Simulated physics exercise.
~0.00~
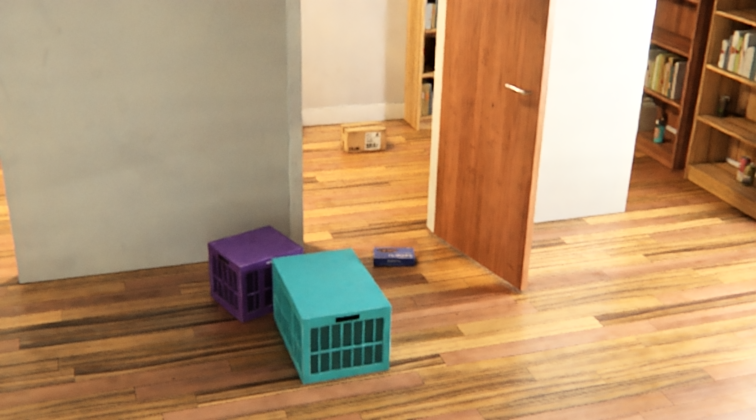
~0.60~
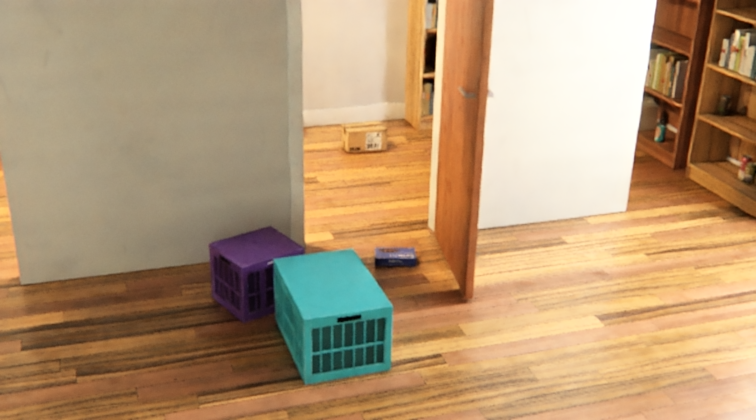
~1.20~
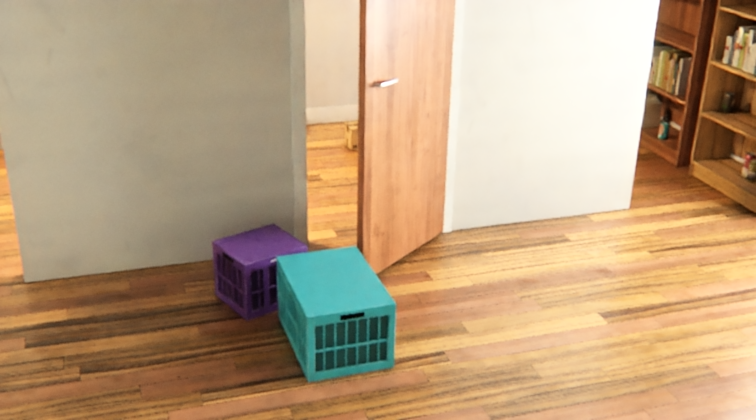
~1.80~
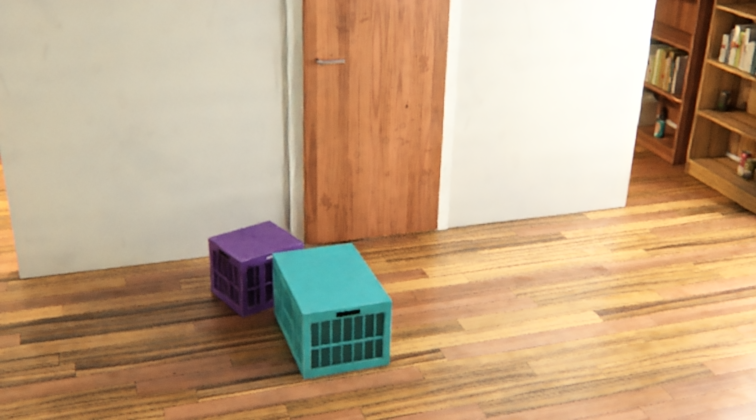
The clip opens on a wooden door standing wide open in a pale wall, with a turquoise crate and a smaller purple one on the plank floor to the left of the opening. A small dark blue packet lies in the doorway, and a cardboard box sits in the room beyond. The door swings leftward, narrowing the gap while the packet stays in view. As it swings farther, the packet disappears from sight behind it, and only a sliver of the far room remains. Finally the door closes fully in its frame, with both crates still in place.
